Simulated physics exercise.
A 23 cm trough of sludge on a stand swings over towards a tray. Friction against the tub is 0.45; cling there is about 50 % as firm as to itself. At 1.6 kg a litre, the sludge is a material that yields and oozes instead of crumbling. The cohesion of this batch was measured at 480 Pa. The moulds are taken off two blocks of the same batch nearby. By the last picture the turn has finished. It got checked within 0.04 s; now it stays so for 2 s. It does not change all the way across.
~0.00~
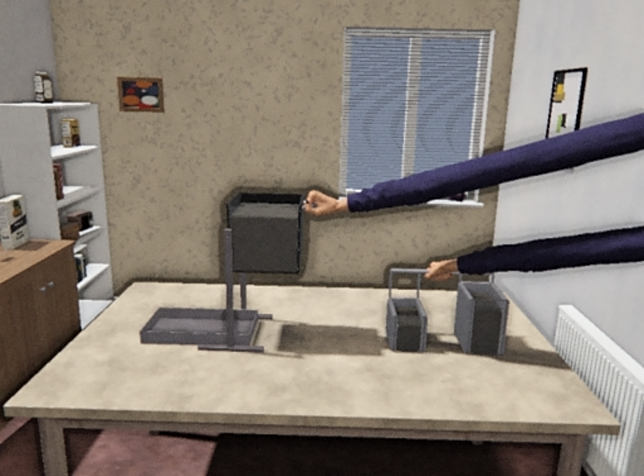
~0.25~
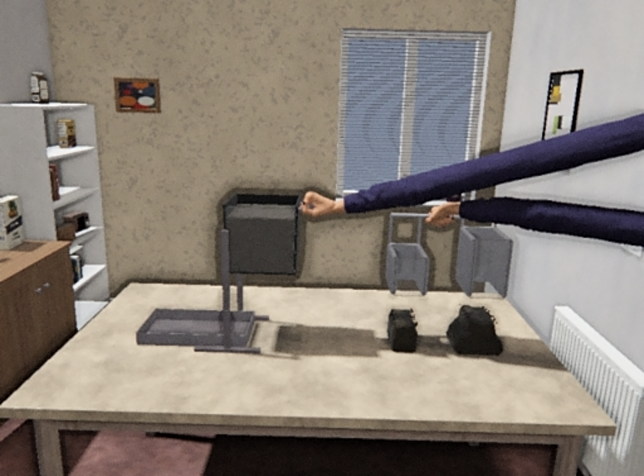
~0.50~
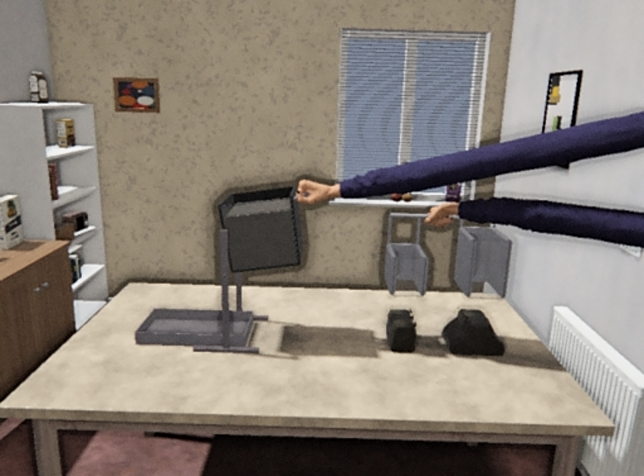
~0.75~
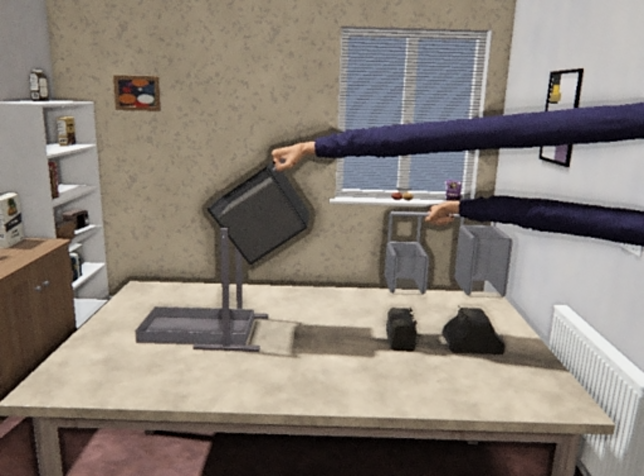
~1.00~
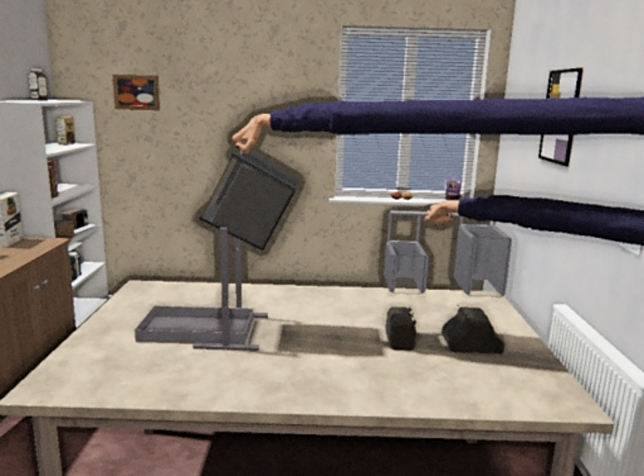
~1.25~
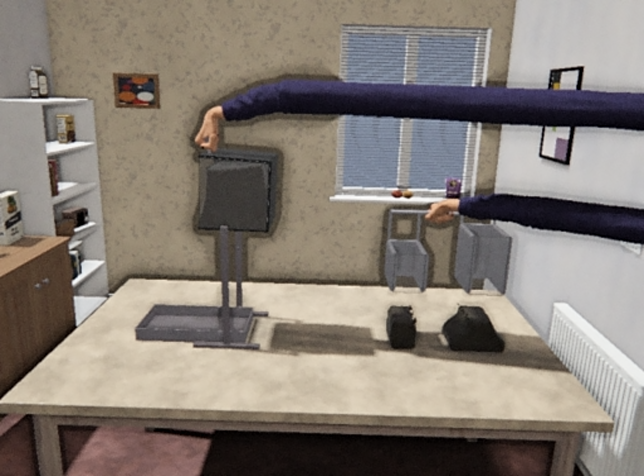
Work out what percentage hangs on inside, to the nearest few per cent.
Some 45 in every hundred.
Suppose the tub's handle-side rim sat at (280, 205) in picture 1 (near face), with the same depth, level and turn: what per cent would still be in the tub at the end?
About 70 per cent.
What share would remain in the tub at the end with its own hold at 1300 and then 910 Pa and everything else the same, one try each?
Respectively, close to 100 % and close to 70 %.
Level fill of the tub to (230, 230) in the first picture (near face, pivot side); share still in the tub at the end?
That gives some 65 %.
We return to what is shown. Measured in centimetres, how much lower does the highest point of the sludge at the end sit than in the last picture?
About 12 cm.
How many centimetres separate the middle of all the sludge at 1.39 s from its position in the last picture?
Measured shift, roughly 5 cm.
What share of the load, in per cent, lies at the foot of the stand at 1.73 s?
Some 25 % has got all the way down.
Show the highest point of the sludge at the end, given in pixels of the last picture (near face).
Around (241, 200).
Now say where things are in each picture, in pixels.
The first frame shows handle-side rim at (298, 207), tilt 0 degrees; highest point of the sludge at (292, 218); test blocks 12 cm, 18 cm high (left to right).
The second frame shows handle-side rim at (295, 208), tilt 0 degrees; highest point of the sludge at (289, 219); test blocks 11 cm, 13 cm high (left to right).
The third frame shows handle-side rim at (289, 198), tilt 9 degrees; highest point of the sludge at (285, 210); test blocks 11 cm, 12 cm high (left to right).
The fourth frame shows handle-side rim at (266, 170), tilt 35 degrees; highest point of the sludge at (269, 183); test blocks 11 cm, 12 cm high (left to right).
The fifth frame shows handle-side rim at (232, 156), tilt 63 degrees; highest point of the sludge at (240, 166); test blocks 11 cm, 12 cm high (left to right).
The sixth frame shows handle-side rim at (199, 158), tilt 88 degrees; highest point of the sludge at (257, 166); test blocks 11 cm, 12 cm high (left to right).
By 1.39 s, the tub is at 88 degrees and holds 83 %.
By 1.56 s, the tub is at 88 degrees and holds 58 %.
By 1.73 s, the tub is at 88 degrees and holds 47 %.
By 1.90 s, the tub is at 88 degrees and holds 45 %.
By 3.25 s, at the end, the tub is at 88 degrees and holds 45 %.
